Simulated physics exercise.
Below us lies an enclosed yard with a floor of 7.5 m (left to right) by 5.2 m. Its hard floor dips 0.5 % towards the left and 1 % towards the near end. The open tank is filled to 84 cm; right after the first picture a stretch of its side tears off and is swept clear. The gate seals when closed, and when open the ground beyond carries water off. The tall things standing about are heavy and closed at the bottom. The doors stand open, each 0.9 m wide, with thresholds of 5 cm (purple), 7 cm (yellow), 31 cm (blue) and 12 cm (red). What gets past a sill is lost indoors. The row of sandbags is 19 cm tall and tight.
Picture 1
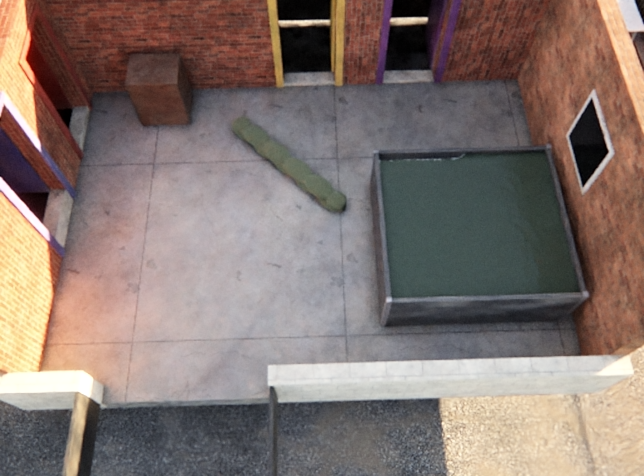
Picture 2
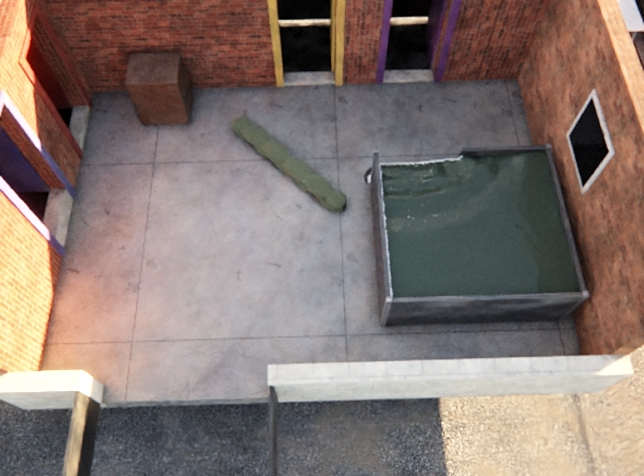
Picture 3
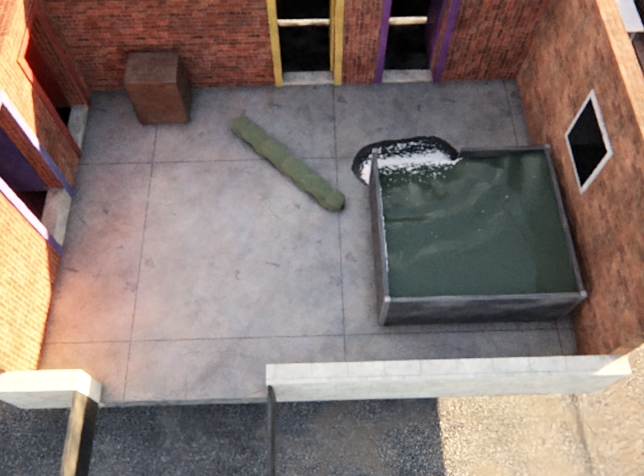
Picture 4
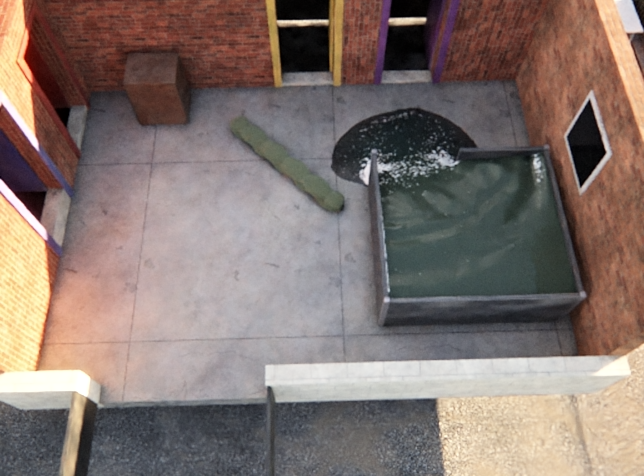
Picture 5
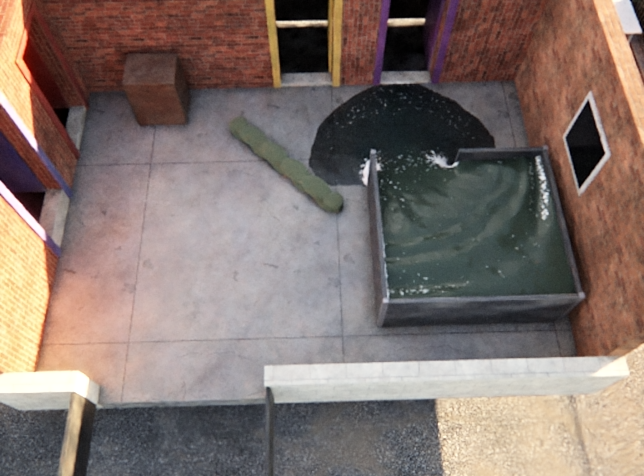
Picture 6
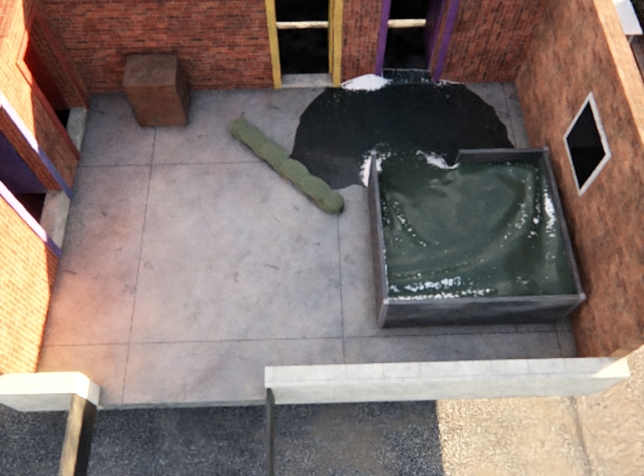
An open tank's far side gives way and dark water spreads across the floor behind.
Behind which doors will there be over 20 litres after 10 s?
Door by door: At the purple door it exceeds the limit; at the yellow door it goes over the limit; at the blue door it keeps below the limit; at the red door it does not reach the limit.
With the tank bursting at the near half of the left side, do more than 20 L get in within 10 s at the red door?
Against that limit: Red above.
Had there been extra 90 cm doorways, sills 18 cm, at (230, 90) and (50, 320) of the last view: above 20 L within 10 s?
In turn: Past it, not over.
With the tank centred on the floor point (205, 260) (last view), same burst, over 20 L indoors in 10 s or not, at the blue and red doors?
Then: Blue below, red above.
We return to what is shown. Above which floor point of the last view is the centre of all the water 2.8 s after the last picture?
At about (401, 196).
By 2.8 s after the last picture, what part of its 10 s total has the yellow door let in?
Some 60 per cent by then.
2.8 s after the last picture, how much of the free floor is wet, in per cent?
Some 55 per cent of it.
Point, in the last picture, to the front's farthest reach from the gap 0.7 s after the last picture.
At about (236, 93).
Then, 0.7 s after the last picture water covers 25 % of the floor and is deepest (48 cm) near (369, 90); purple door 23 cm at the sill, 184 L in, yellow door 25 cm at the sill, 23 L in, blue door not reached, red door not reached.
Then, 1.5 s after the last picture water covers 30 % of the floor and is deepest (48 cm) near (194, 102); purple door 29 cm at the sill, 448 L in, yellow door 24 cm at the sill, 117 L in, blue door not reached, red door not reached.
Then, 2.8 s after the last picture water covers 55 % of the floor and is deepest (35 cm) near (194, 102); purple door 27 cm at the sill, 746 L in, yellow door 17 cm at the sill, 213 L in, blue door 1 cm at the sill, 0 L in, red door 9 cm at the sill, 0 L in.
Then, 5.3 s after the last picture water covers 90 % of the floor and is deepest (24 cm) near (194, 102); purple door 18 cm at the sill, 1063 L in, yellow door 15 cm at the sill, 303 L in, blue door 7 cm at the sill, 0 L in, red door 7 cm at the sill, 1 L in.
Then, 9.3 s after the last picture water covers 95 % of the floor and is deepest (16 cm) near (194, 102); purple door 12 cm at the sill, 1250 L in, yellow door 11 cm at the sill, 367 L in, blue door 6 cm at the sill, 0 L in, red door 4 cm at the sill, 1 L in.
